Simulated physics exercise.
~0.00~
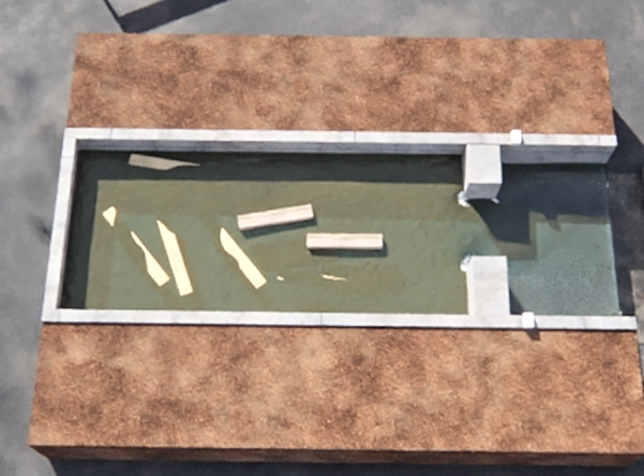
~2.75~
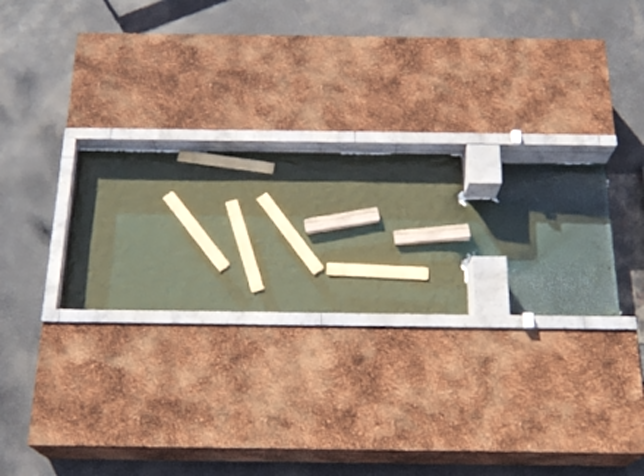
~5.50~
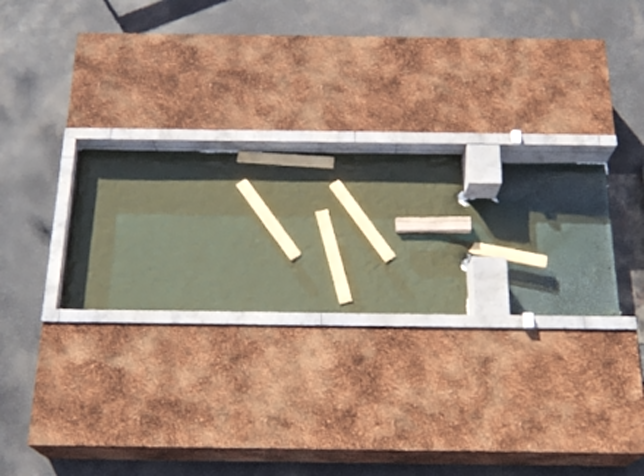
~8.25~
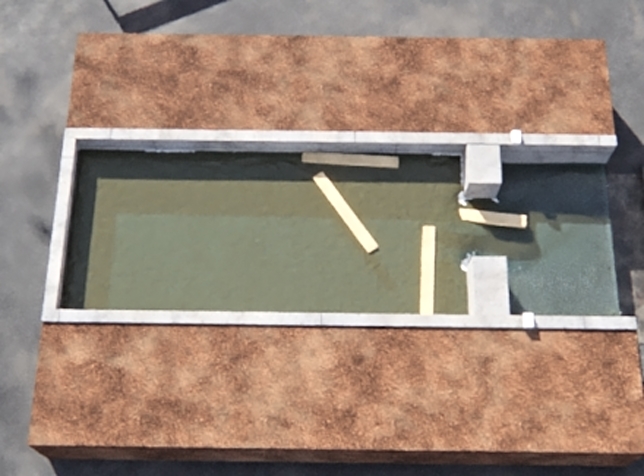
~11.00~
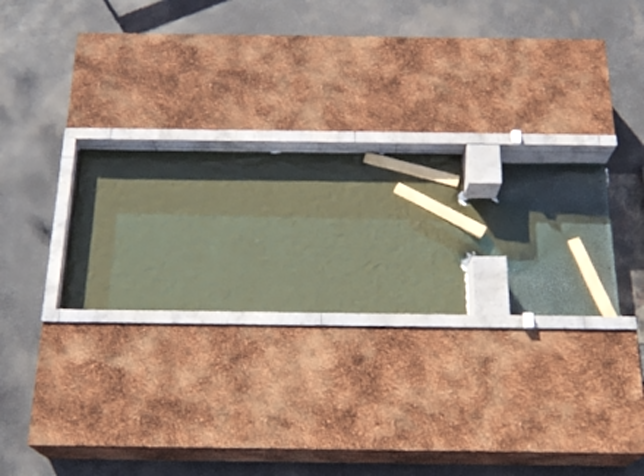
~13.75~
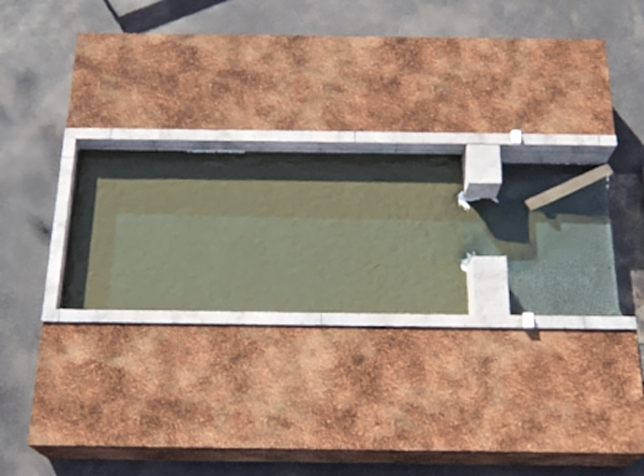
To begin with, several pale planks and two pinkish beams lie scattered in the greenish water of a walled channel seen from above, some of them partly under the surface. The planks come fully into view as everything drifts to the right, toward a narrow gap between two white blocks. The beams and a plank lead the way, and the pieces slip through the gap and leave at the right. Others follow, turning as they go, while two last planks slant close to the opening. At the end, the long left stretch is empty and a single plank floats at an angle beyond the gap, near the right edge.
